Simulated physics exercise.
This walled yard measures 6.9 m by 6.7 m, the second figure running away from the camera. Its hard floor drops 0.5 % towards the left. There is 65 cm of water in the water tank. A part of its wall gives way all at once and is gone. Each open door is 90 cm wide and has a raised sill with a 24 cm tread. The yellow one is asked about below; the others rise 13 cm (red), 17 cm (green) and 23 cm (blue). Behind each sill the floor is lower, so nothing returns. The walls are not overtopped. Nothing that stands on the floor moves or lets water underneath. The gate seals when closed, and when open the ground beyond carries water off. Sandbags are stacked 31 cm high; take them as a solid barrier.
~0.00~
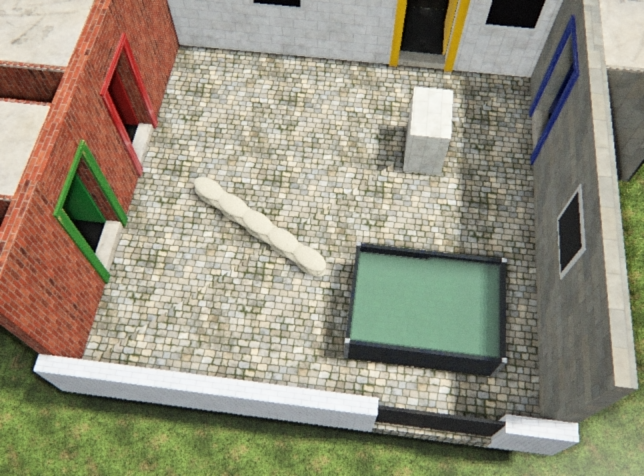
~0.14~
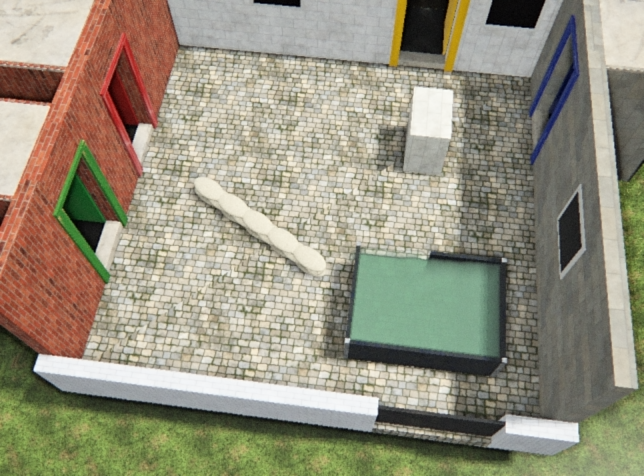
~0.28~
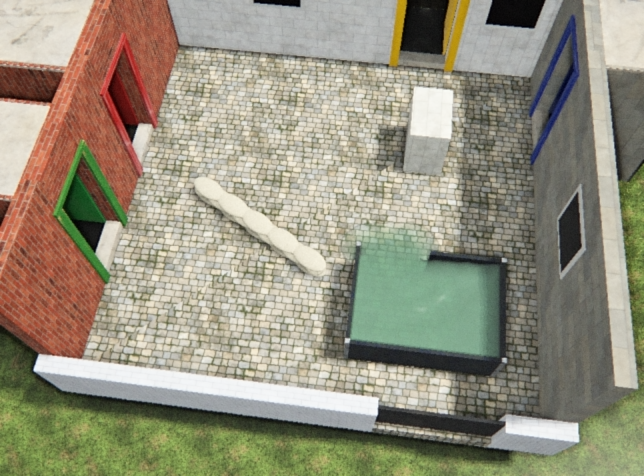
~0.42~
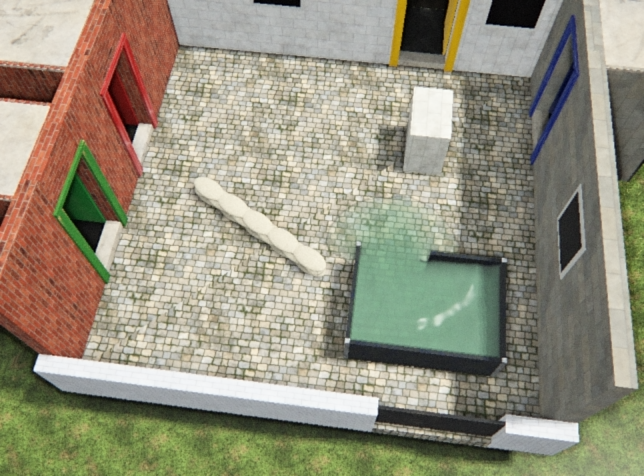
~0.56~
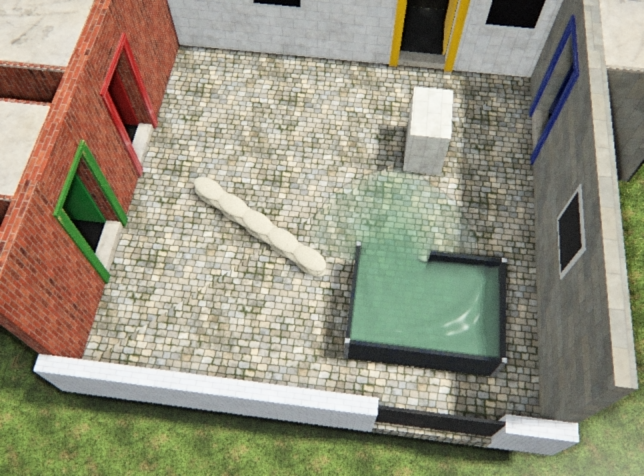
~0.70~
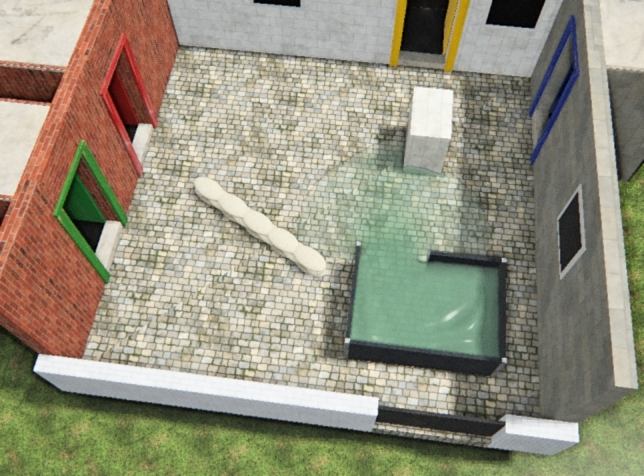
Green water pouring through a gap in the far wall of a dark-sided tank and spreading across a walled, cobbled yard.
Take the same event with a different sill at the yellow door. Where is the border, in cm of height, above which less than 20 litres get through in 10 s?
It would have to be roughly 7.5 cm high.
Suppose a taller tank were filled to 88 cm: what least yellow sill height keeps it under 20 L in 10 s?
Some 12.0 cm.
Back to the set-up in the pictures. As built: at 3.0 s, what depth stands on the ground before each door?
In cm: Red 1, green 0, blue 10, yellow 9.
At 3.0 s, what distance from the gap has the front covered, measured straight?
About 6.4 m.
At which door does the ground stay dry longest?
The green one.
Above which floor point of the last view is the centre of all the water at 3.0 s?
At about (382, 189).
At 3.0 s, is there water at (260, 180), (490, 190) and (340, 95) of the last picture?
In that order: Flooded, under water, wet.
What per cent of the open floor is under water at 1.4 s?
Near 25 per cent is wet.
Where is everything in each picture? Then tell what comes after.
The first frame shows the water tank at (427, 302) is whole and still, 65 cm deep; the yellow door at (428, 28) is dry.
In the second frame, the gap is on the far side, the front 0.3 m out at a hidden place; the back of the water tank holds 65 cm.
In the third frame, water pours out on the far side and has run 0.8 m, to (403, 226); about 11 cm deep outside, 65 cm at the back.
In the fourth frame, the front is at (391, 201), 1.3 m from the gap on the far side; 2.0 m2 of floor is wet, 63 cm left at the back.
In the fifth frame, water pours out on the far side and has run 1.9 m, to (394, 172); about 5 cm deep outside, 55 cm at the back.
In the sixth frame, water pours out on the far side and has run 2.5 m, to (389, 143); about 5 cm deep outside, 55 cm at the back; the yellow door at (428, 28), 4.4 m from the gap, is still 1.9 m from the nearest water.
After 1.4 s water covers 25 % of the floor, deepest (34 cm) near (407, 176); it has not reached the yellow door.
After 3.0 s water covers 55 % of the floor, deepest (34 cm) near (180, 46); 9 cm at the yellow door, 0 litres in over its 14 cm sill.
After 10.0 s water covers 90 % of the floor, deepest (11 cm) near (174, 66); 5 cm at the yellow door, 0 litres in over its 14 cm sill.
At the yellow door as built, the water arrived by 1.6 s and peaked near 11 cm at 5.8 s.
With a sill of 7 cm, 25 litres would have come in within the 10 s; with 8.5 cm, 12 litres. So under 20 litres takes about 7.5 cm.
